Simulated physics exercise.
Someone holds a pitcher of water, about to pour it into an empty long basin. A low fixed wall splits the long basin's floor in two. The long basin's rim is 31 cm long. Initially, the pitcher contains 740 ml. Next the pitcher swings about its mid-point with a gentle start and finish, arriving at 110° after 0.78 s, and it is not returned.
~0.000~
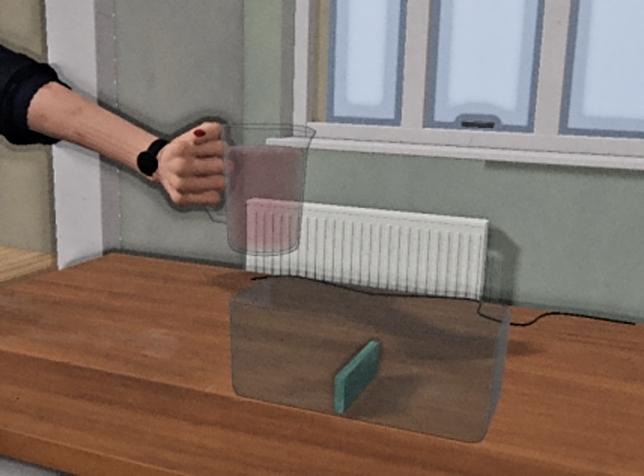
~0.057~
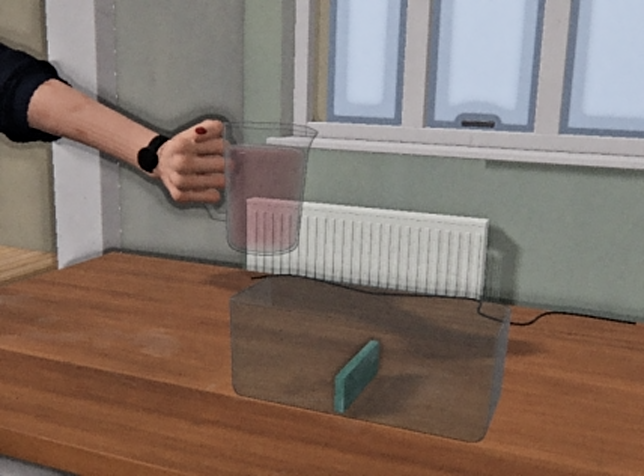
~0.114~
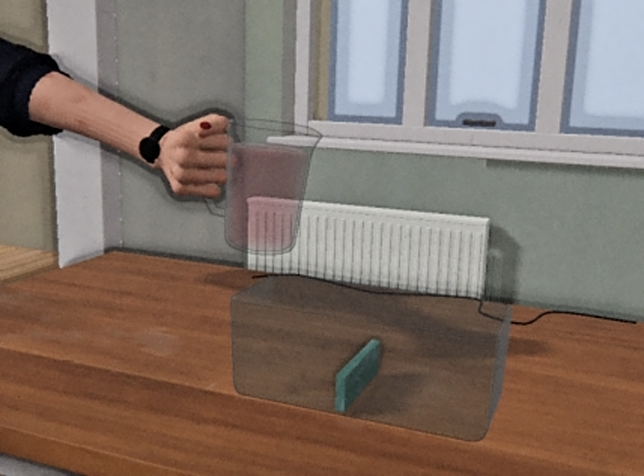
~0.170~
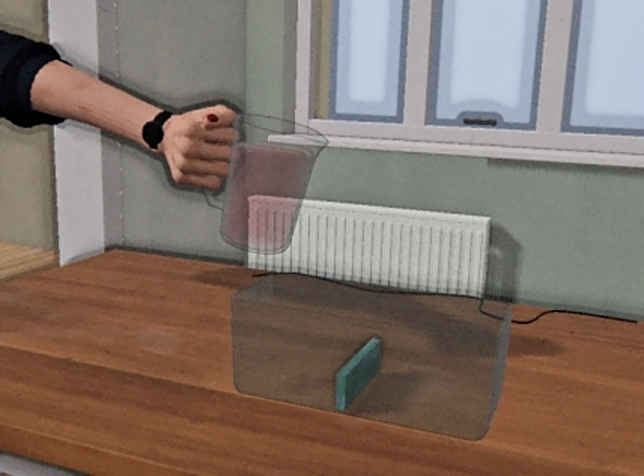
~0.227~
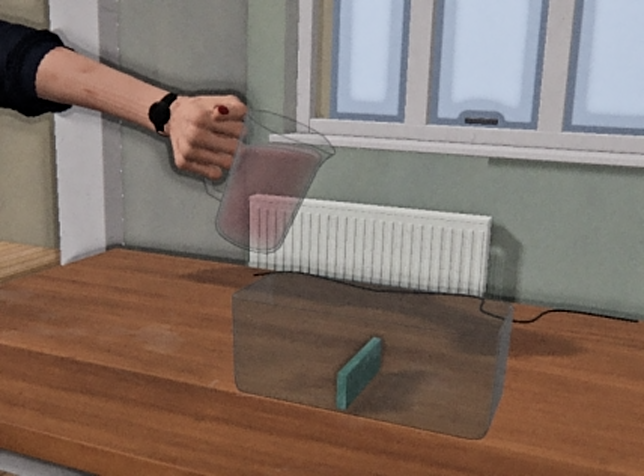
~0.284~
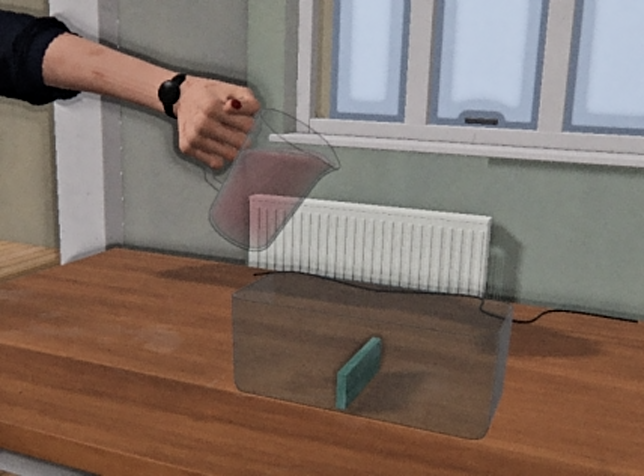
The footage shows a hand at the left holding a clear pitcher of pinkish liquid above a transparent basin with a small green wall inside, first nearly still, then gradually tilting the pitcher to the right.
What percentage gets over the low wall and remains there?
74 %.
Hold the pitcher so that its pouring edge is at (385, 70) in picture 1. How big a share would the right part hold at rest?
Result then: Approx. 70 %.
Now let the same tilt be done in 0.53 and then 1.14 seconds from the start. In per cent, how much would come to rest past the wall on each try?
65 per cent first, 75 per cent second.
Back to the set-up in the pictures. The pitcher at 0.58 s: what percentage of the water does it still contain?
Some 68 % of it is still there.
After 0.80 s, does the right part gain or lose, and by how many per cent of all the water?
Looks like it went upward, around 22 per cent.
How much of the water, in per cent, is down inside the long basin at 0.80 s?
Some 68 percent.
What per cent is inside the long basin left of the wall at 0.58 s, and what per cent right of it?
Some 0 per cent left and 14 right.
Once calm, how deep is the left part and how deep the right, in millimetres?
Final levels - left approx 10 mm, right approx 26 mm.
By 0.58 s the tilt is 94° and 67 per cent is still to pour, 0 is left of the wall and 13 right of it.
By 0.80 s the tilt is 110° and 17 per cent is still to pour, 16 is left of the wall and 52 right of it.
By 1.03 s the tilt is 110° and 1 per cent is still to pour, 23 is left of the wall and 74 right of it.
By 1.28 s the tilt is 110° and 0 per cent is still to pour, 25 is left of the wall and 74 right of it.
At rest 26 per cent lies left of the wall, 74 right of it and 1 outside.
